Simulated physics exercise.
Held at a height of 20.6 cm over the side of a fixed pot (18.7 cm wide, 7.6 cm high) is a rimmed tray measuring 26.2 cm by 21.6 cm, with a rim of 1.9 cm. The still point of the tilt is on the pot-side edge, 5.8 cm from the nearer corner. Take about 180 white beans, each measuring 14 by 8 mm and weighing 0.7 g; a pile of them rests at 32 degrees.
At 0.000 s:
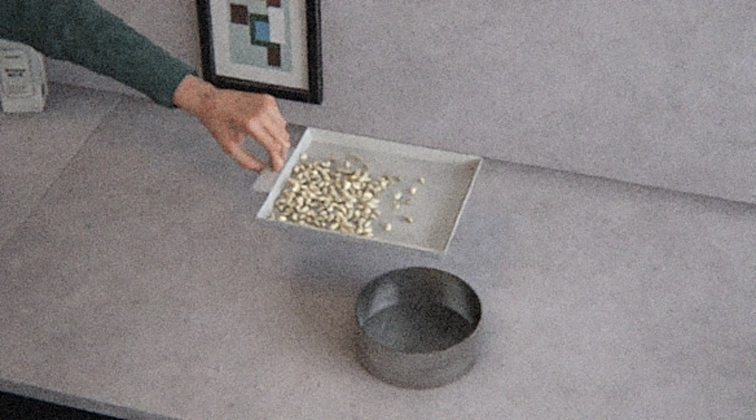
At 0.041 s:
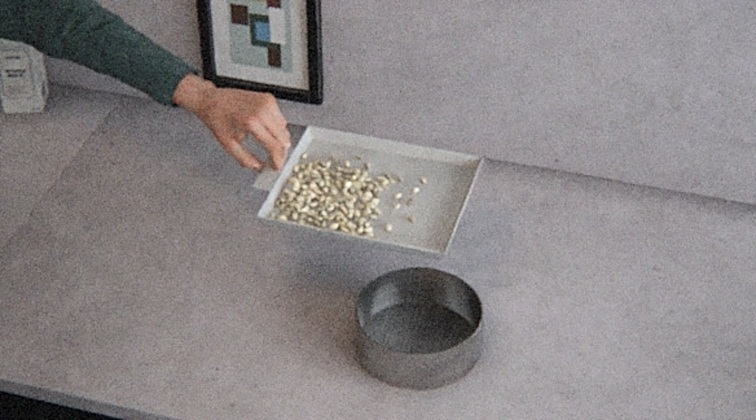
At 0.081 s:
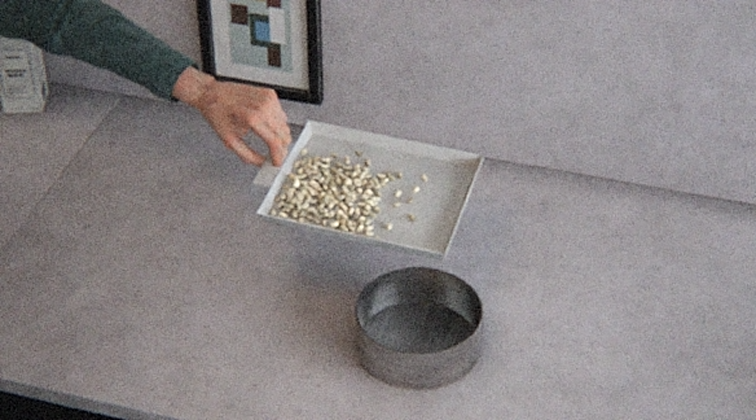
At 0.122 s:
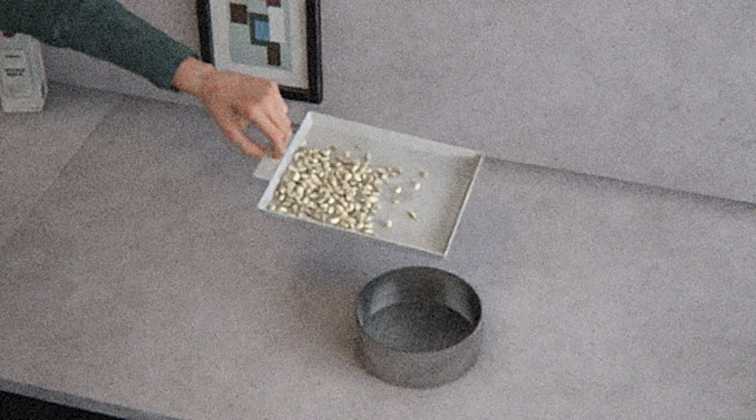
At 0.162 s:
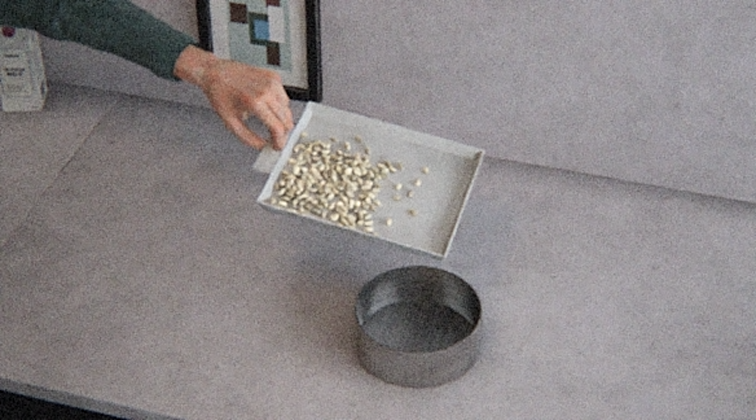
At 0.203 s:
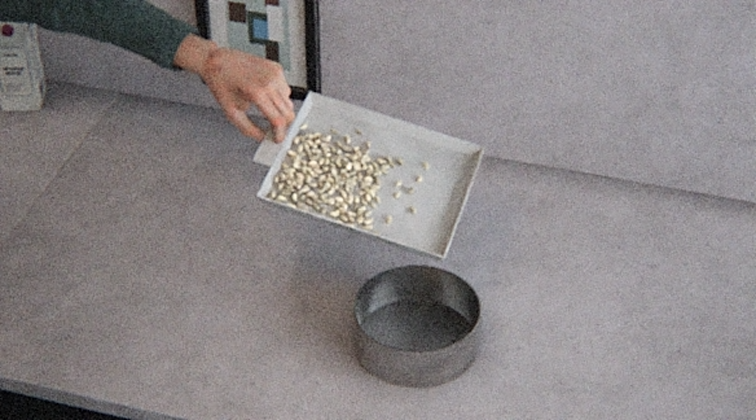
On a grey countertop, a hand gradually tilts a tray of pale beans above a round pot.
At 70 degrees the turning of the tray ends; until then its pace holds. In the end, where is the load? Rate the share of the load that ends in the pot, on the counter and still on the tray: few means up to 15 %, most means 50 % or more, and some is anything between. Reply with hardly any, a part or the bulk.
Pot: A part; counter: The bulk; tray: Hardly any.
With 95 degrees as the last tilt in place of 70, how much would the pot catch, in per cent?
In that case, near 30 percent.
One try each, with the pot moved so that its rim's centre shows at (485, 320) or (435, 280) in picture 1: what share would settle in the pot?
Roughly 95 and 0 percent.
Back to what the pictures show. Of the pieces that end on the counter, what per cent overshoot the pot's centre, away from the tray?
Some 100 per cent of the spill lies beyond the centre.
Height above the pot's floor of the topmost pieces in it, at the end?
Some 1.0 cm above the floor.
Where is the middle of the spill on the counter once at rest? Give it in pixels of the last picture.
Around (511, 407).
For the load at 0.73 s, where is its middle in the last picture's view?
Look about (428, 243) in the last view.
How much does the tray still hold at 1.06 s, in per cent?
It's roughly 10 percent.
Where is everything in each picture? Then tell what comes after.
The first picture shows tray tilt 0 degrees, front corners at (263, 215) and (441, 248); middle of the pieces at (337, 198); pot at (419, 308).
The second picture shows tray tilt 1 degrees, front corners at (263, 214) and (441, 249); middle of the pieces at (337, 197).
The third picture shows tray tilt 2 degrees, front corners at (264, 211) and (442, 250); middle of the pieces at (337, 194).
The fourth picture shows tray tilt 5 degrees, front corners at (263, 205) and (442, 250), lowest corner right front; middle of the pieces at (337, 189).
The fifth picture shows tray tilt 9 degrees, front corners at (264, 199) and (442, 251), lowest corner right front; middle of the pieces at (337, 184).
The sixth picture shows tray tilt 13 degrees, front corners at (264, 193) and (441, 252), lowest corner right front; middle of the pieces at (337, 178); pot at (417, 307). Its pace works out near 90 degrees a second.
After 0.52 s, tilt 41 degrees; the tray holds 100 %, the pot 0 %.
Then, at 0.73 s, tilt 59 degrees; the tray holds 85 %, the pot 0 %.
After 1.06 s, tilt 70 degrees; the tray holds 10 %, the pot 15 %.
At rest (2.5 s), pot 25 %, counter 75 %, tray 5 %.
